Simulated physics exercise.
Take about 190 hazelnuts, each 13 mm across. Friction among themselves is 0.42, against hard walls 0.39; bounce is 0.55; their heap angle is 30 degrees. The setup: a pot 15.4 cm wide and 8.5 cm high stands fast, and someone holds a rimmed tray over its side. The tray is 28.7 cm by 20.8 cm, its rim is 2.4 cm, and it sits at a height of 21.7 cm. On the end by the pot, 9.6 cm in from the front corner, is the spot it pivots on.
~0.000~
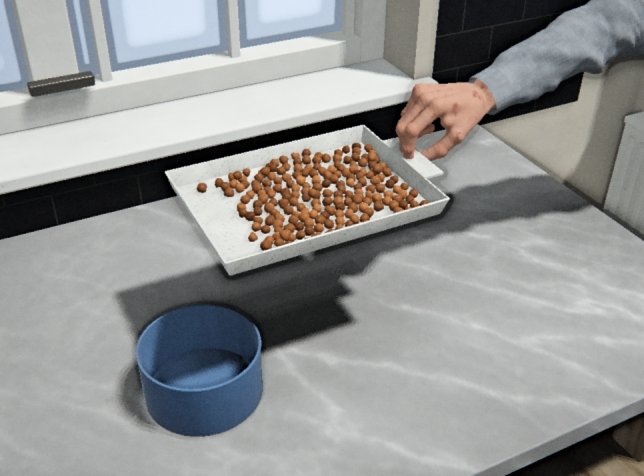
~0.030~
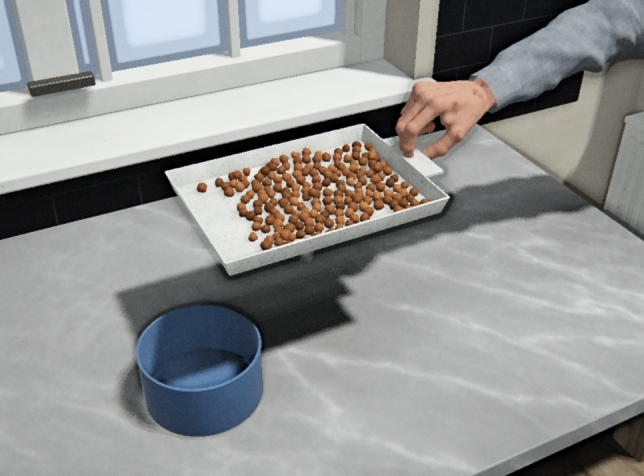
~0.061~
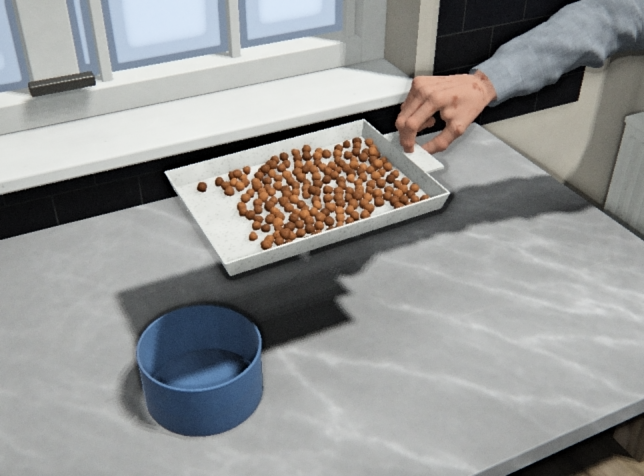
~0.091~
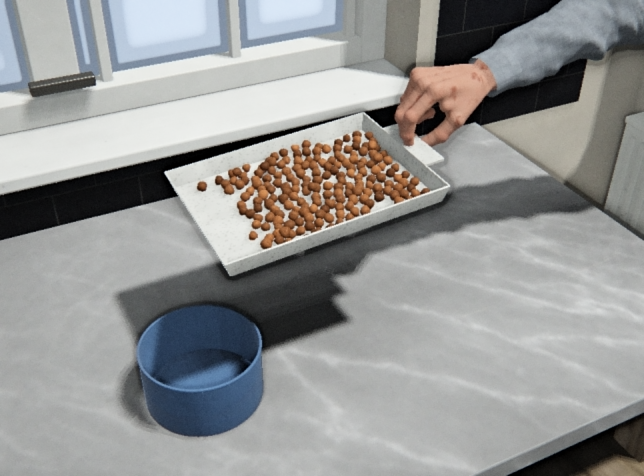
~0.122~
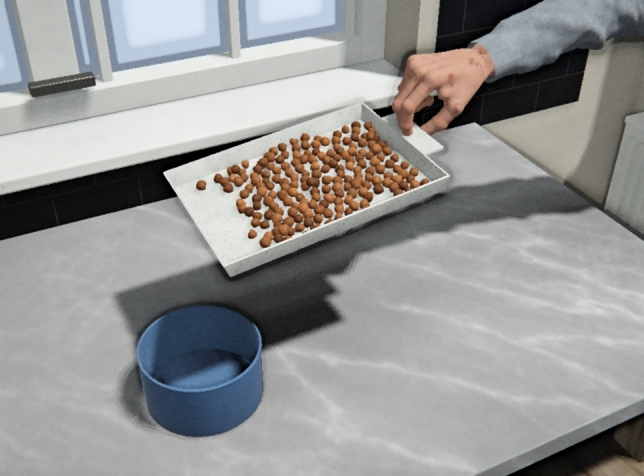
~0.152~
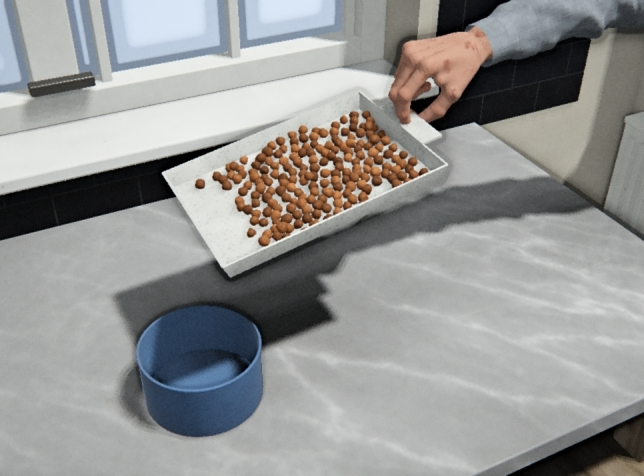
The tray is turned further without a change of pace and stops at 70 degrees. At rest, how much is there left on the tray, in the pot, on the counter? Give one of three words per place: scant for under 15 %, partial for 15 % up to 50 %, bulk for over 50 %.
Tray - partial, pot - partial, counter - partial.
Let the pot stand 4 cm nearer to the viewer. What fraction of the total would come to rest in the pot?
About 25 %.
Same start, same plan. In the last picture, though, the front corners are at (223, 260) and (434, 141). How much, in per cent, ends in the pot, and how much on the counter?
The pot gets 10 and the counter 70.
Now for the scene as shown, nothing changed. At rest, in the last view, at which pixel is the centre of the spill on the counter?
Look close to (59, 386) in the last picture.
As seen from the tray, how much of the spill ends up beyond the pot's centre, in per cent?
Near 100 in a hundred.
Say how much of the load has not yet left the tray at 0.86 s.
It works out to near 45 per cent of the load.
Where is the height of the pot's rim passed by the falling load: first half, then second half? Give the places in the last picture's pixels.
Earlier half at about (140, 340), later half at about (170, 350) in pixels.
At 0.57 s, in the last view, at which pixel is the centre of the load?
Roughly pixel (212, 201).
After 0.40 s, tilt 41 degrees; the tray holds 100 %, the pot 0 %.
Then, at 0.57 s, tilt 61 degrees; the tray holds 100 %, the pot 0 %.
After 0.86 s, tilt 70 degrees; the tray holds 45 %, the pot 15 %.
In the end, at 2.0 s, tray 30 %, pot 30 %, counter 40 %.
